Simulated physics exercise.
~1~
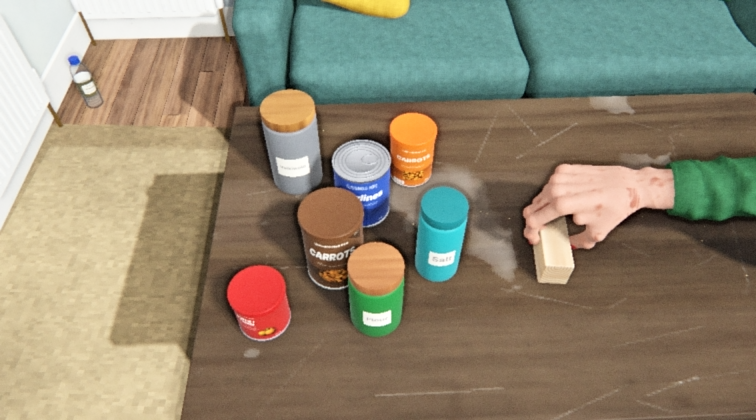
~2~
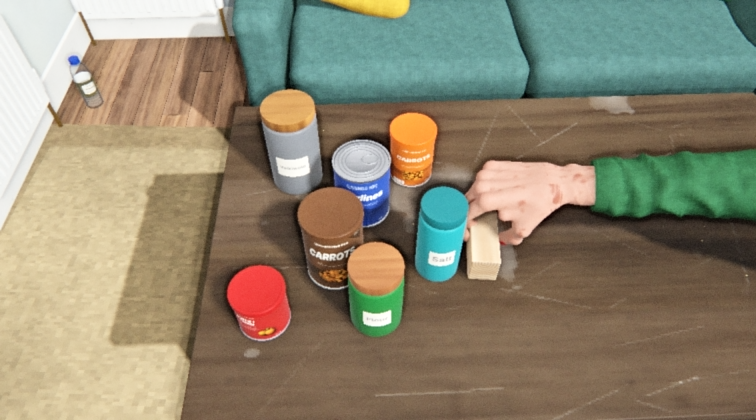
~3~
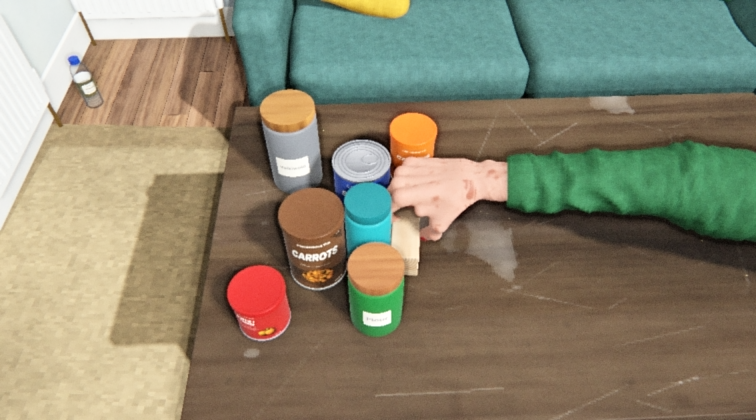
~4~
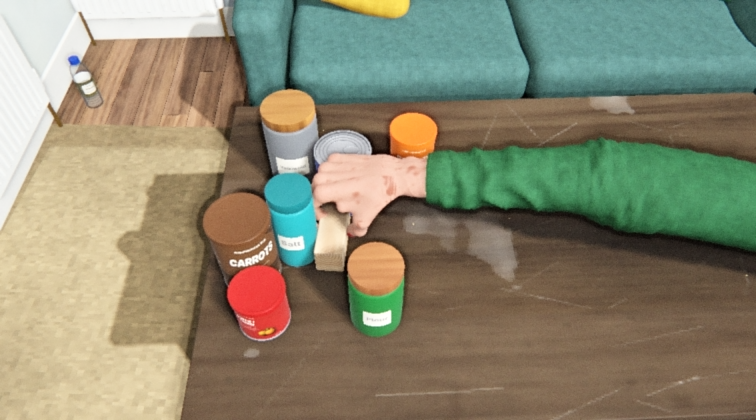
A hand in a green sleeve slid a small wooden block left across a table, pushing the turquoise jar into the brown carrots tin and nudging the blue tin slightly, until both had shifted well left, with all seven containers still upright.
